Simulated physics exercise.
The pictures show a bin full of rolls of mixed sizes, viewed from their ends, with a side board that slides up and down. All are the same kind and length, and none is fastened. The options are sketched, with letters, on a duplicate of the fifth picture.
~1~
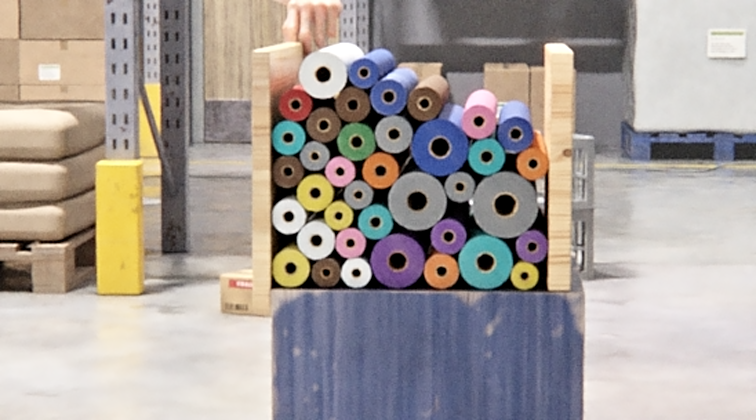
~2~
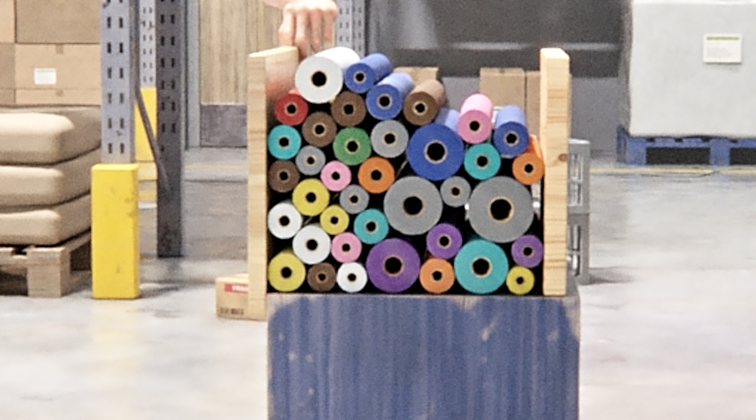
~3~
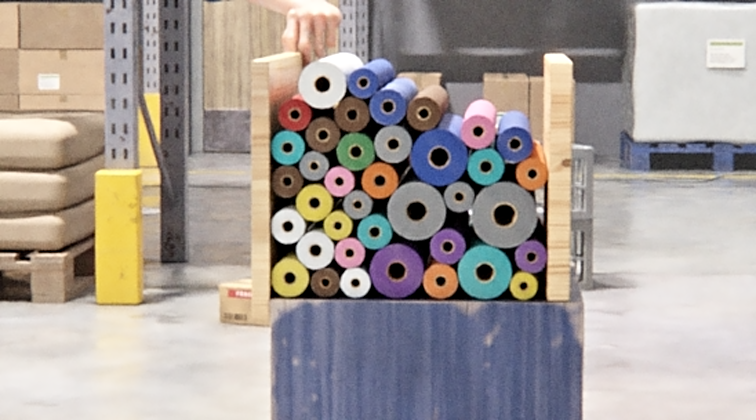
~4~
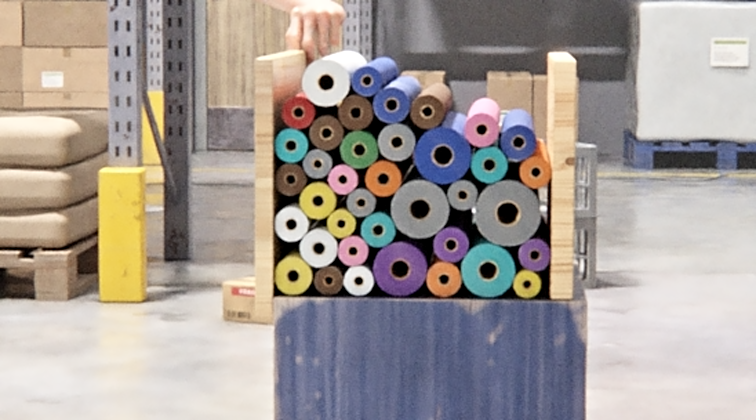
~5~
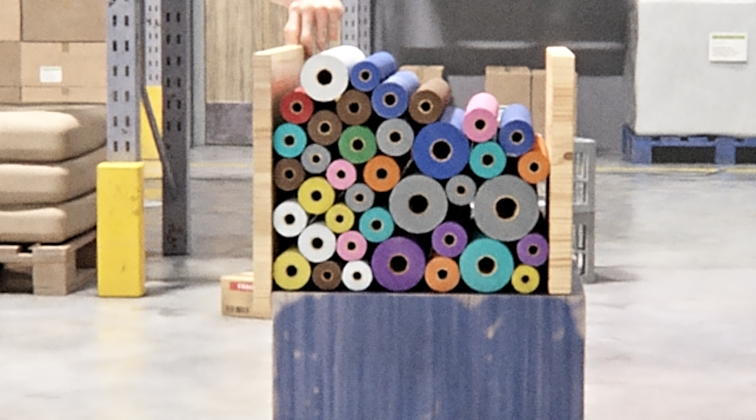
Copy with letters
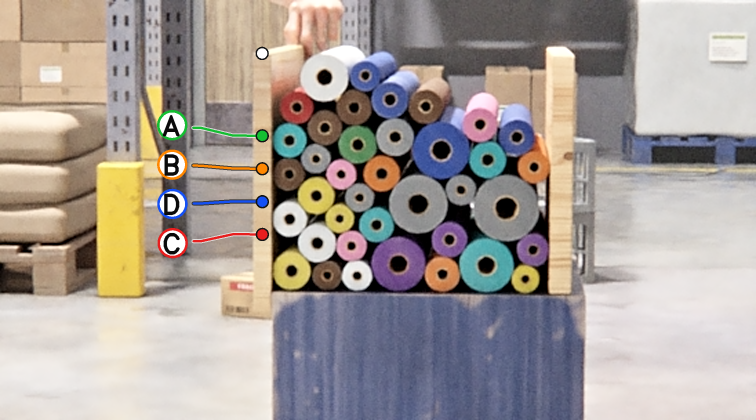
A hand rested at the top left of a wooden bin packed with colourful rolls of mixed sizes, above a blue board, and nothing really moved apart from the whole view shaking slightly.
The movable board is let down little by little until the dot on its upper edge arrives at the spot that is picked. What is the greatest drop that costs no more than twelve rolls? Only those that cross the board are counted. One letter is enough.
Slide it to C.
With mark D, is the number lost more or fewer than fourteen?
It loses fewer than fourteen.
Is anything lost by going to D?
Yes, at D.
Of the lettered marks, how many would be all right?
Four of them.
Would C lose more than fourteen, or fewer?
At C, fewer than fourteen.
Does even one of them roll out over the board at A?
No, at A.
On the marked copy, A at (262, 136); B at (262, 169); C at (262, 234); D at (262, 202); the white dot at (262, 54).
Taking C. A third of the way, top of the board (272, 132).
Two thirds of the way, top of the board (272, 220).
When it is over, top of the board (272, 233), about eight out over the board.
As for the rest, A none out over the board; B two out over the board; D about four out over the board.
